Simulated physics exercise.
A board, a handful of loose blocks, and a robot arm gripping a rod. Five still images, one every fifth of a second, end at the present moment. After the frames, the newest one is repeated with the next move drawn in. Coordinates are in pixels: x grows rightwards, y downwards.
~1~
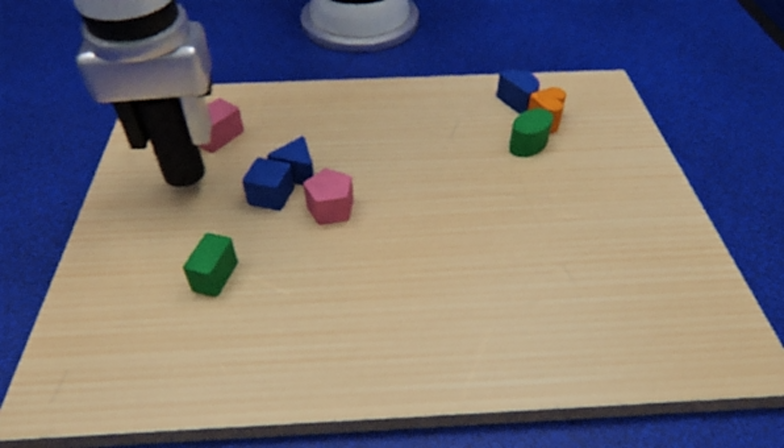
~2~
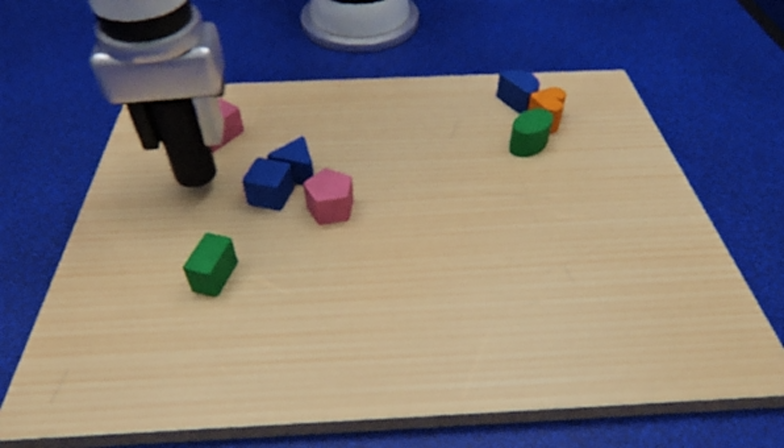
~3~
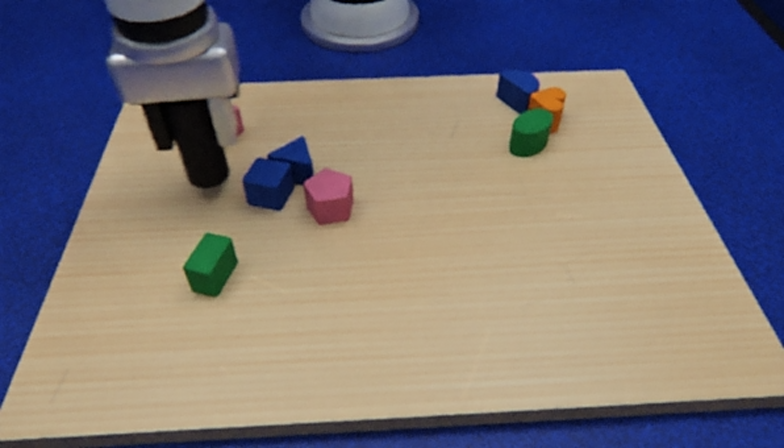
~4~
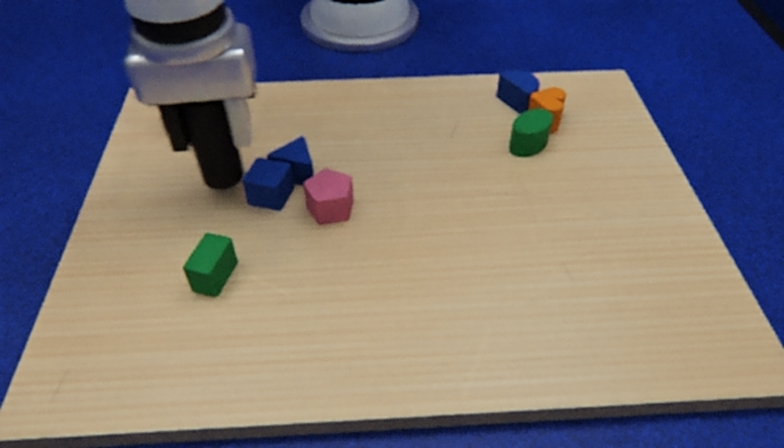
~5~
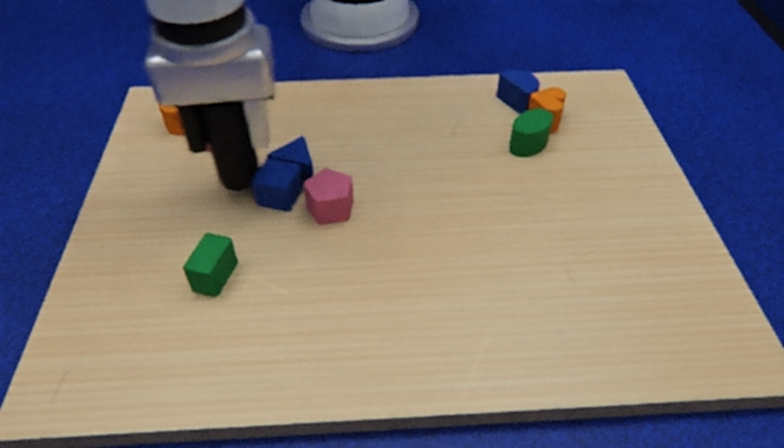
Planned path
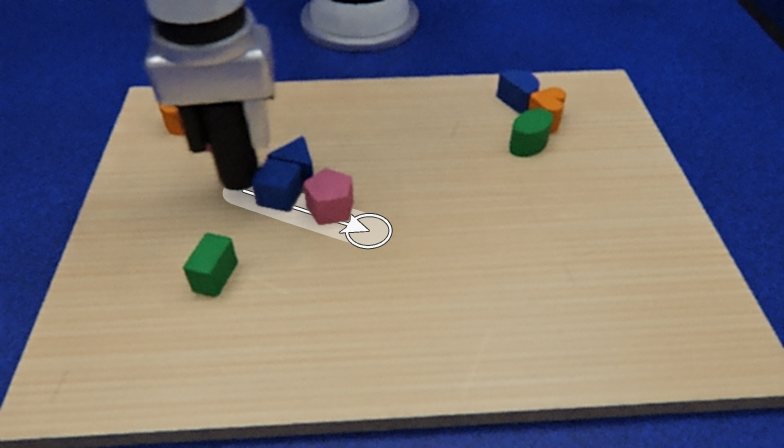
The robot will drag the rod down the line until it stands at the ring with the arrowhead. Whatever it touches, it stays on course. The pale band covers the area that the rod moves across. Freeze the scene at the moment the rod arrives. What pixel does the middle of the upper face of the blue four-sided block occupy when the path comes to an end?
It should be at (412, 205) by then.
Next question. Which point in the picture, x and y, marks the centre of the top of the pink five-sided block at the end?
I'd expect the centre of its top face to be at (450, 194).
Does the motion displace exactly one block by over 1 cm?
It seems not.
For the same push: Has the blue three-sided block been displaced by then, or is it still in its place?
It ends up on the same spot.
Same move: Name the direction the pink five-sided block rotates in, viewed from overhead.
Looking down: Anticlockwise.
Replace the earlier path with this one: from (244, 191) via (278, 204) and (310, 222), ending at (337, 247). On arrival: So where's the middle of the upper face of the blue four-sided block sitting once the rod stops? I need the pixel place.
Around (375, 211).
The drawn path runs from (244, 191) to (369, 231).
The first path, step by step. One third of the way, rod at (281, 190); blue four-sided block at (319, 186); pink five-sided block at (360, 190), turned 25° anticlockwise.
Two thirds of the way, rod at (324, 204); blue four-sided block at (365, 196), turned 15° anticlockwise; pink five-sided block at (407, 194), turned 40° anticlockwise.
At the end, rod at (368, 217); blue four-sided block at (412, 205), turned 30° anticlockwise; blue three-sided block not moved; pink five-sided block at (450, 194), turned 55° anticlockwise.
